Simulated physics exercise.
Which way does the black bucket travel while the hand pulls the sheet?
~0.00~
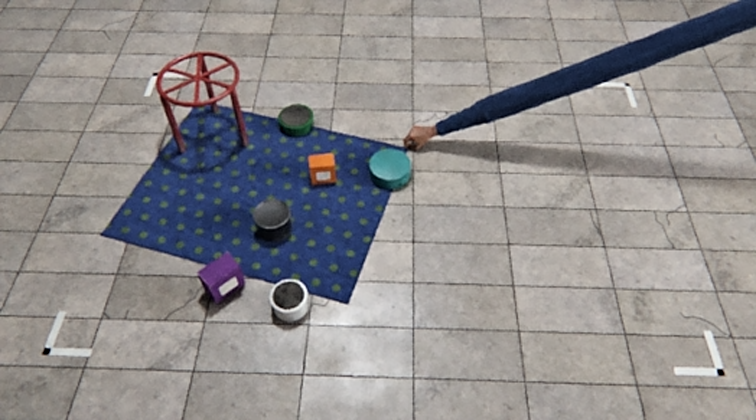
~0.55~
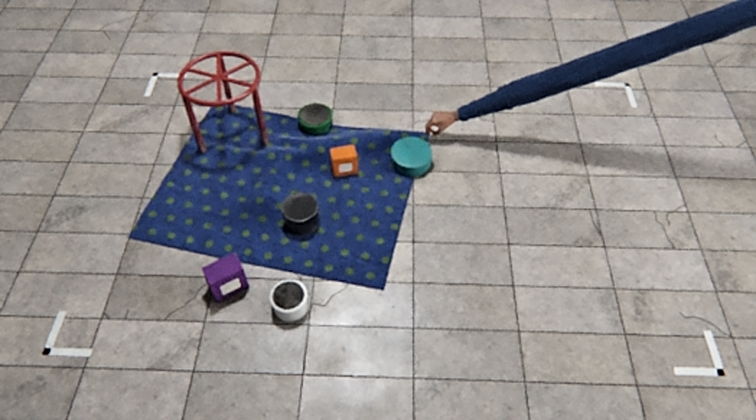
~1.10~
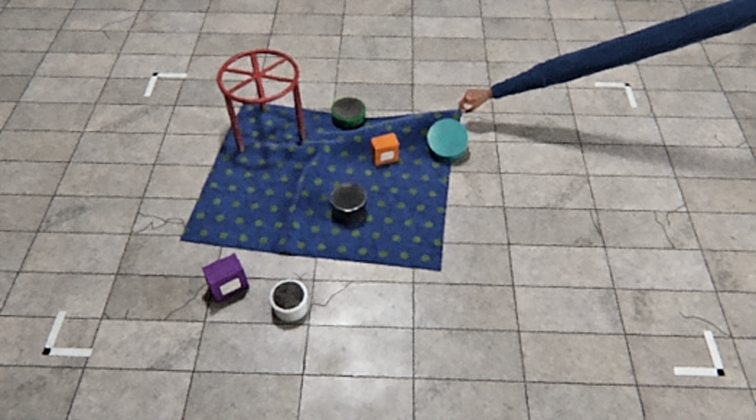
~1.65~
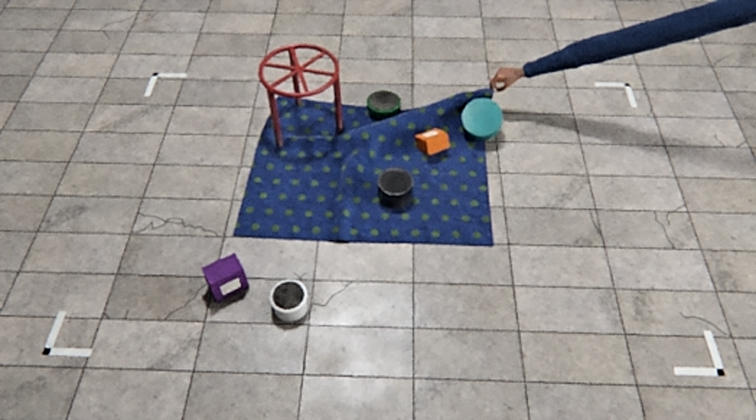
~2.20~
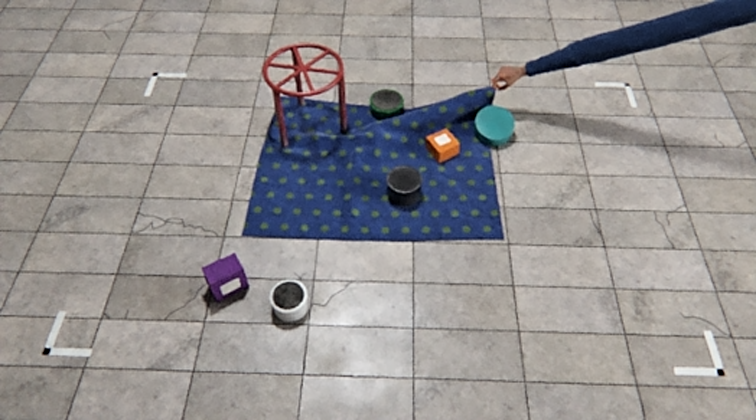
The black bucket moves to the right, riding along on the blue sheet.
A blue dotted sheet slid to the right across the tiled floor as a hand pulled its corner, carrying along a red stool, pots, a teal tub and an orange box that tipped over, while the purple carton and white pot stayed behind.
